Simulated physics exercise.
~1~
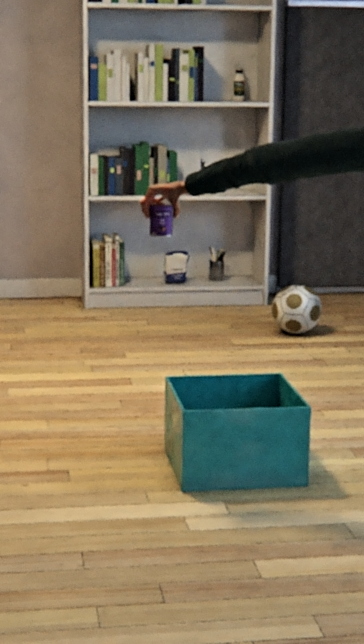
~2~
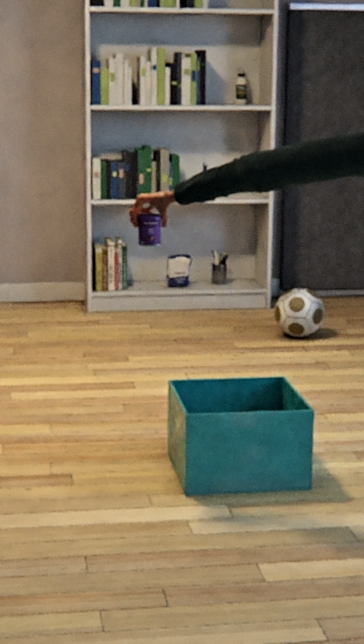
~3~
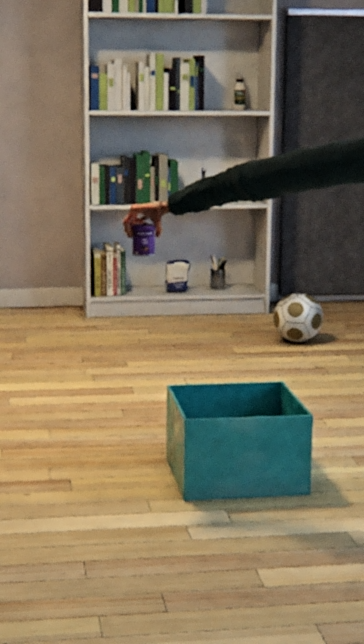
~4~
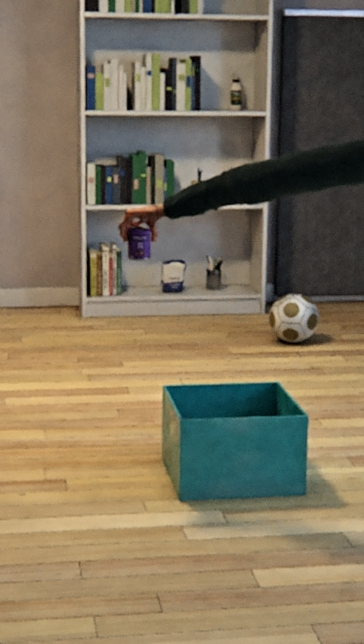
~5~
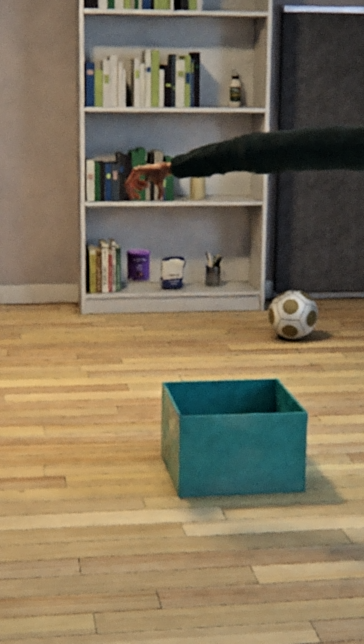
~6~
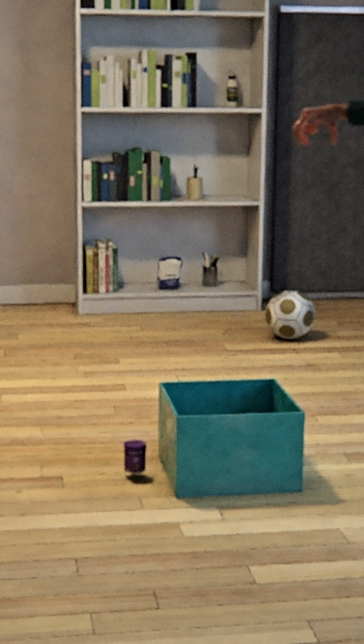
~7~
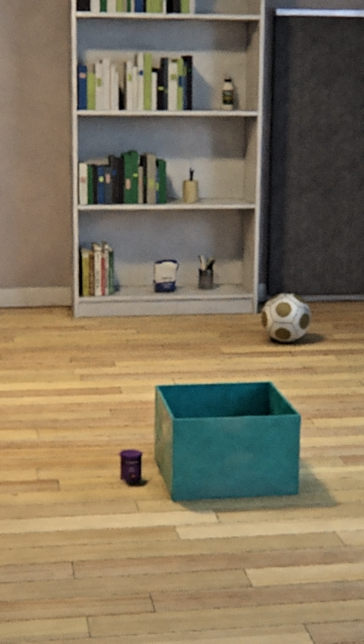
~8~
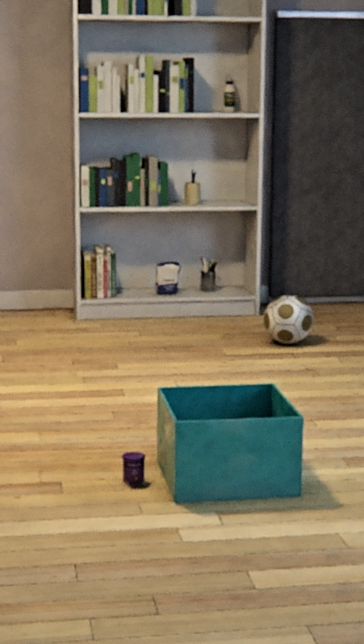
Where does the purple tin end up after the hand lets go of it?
It misses the teal box and ends up standing on the wooden floor just to the left of it.
